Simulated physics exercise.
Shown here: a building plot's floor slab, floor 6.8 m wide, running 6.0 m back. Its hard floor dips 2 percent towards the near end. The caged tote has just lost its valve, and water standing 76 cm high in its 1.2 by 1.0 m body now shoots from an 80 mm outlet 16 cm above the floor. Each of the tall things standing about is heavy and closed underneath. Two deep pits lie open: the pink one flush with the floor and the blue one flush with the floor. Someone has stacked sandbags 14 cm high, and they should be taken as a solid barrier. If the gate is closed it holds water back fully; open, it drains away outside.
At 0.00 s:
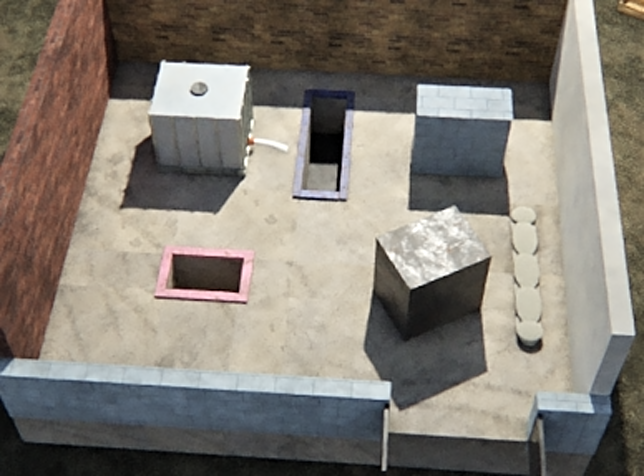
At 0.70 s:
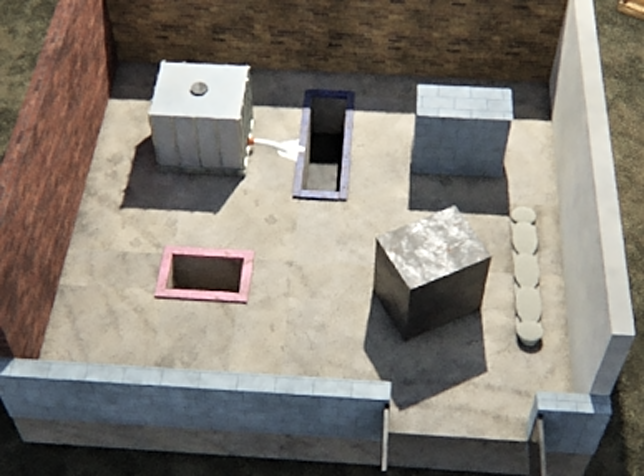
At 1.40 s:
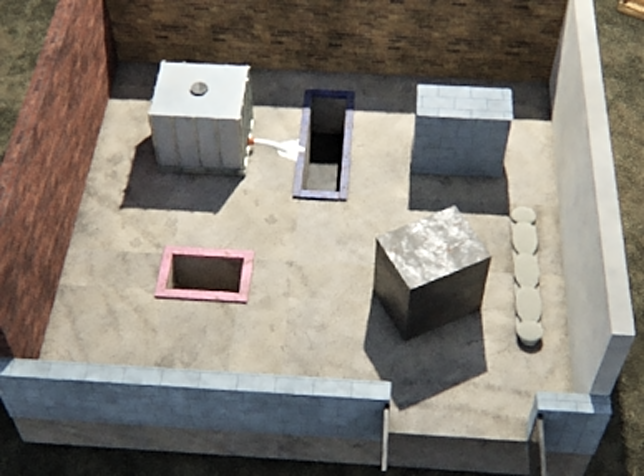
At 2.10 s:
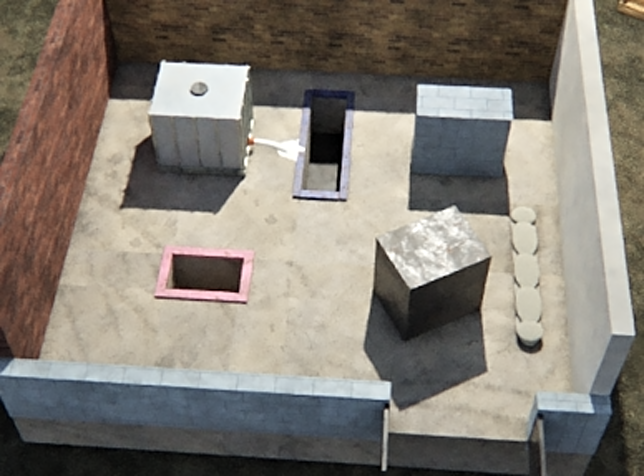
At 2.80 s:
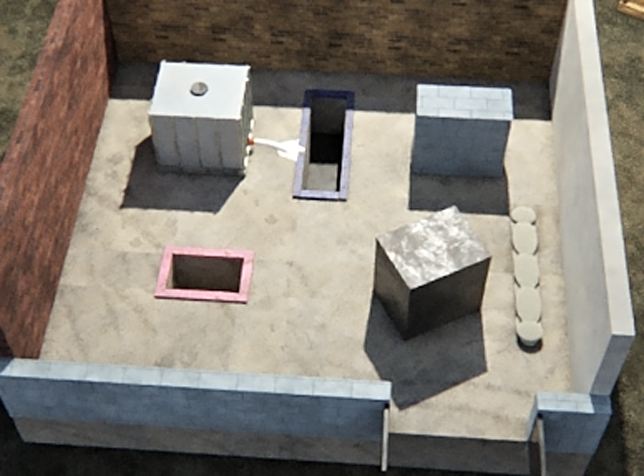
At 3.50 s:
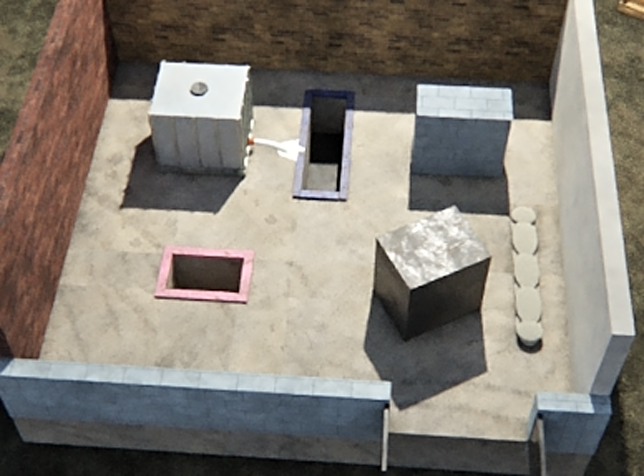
A pale square tank on a walled concrete floor shot a short jet of water from its right side, which reached the edge of the blue-rimmed pit, and after that hardly anything changed.
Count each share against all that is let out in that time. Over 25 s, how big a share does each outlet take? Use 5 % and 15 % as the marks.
Gateway: Under 5 %; pink pit: Under 5 %; blue pit: More than 15 %.
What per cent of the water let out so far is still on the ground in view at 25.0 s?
About 0 per cent remains.
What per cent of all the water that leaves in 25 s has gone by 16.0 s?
Share gone: Close to 65 %.
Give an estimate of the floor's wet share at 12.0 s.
Wet share: Around 0 %.
After 5.0 s water covers under 5 % of the floor and is deepest (3 cm) near (291, 147); gone so far, the gateway 0 %, the pink pit 0 %, the blue pit 21 %.
After 8.0 s water covers under 5 % of the floor and is deepest (3 cm) near (291, 147); gone so far, the gateway 0 %, the pink pit 0 %, the blue pit 34 %.
After 12.0 s water covers under 5 % of the floor and is deepest (3 cm) near (291, 147); gone so far, the gateway 0 %, the pink pit 0 %, the blue pit 51 %.
After 16.0 s water covers under 5 % of the floor and is deepest (3 cm) near (291, 147); gone so far, the gateway 0 %, the pink pit 0 %, the blue pit 66 %.
After 25.0 s water covers under 5 % of the floor and is deepest (3 cm) near (291, 147); gone so far, the gateway 0 %, the pink pit 0 %, the blue pit 99 %.
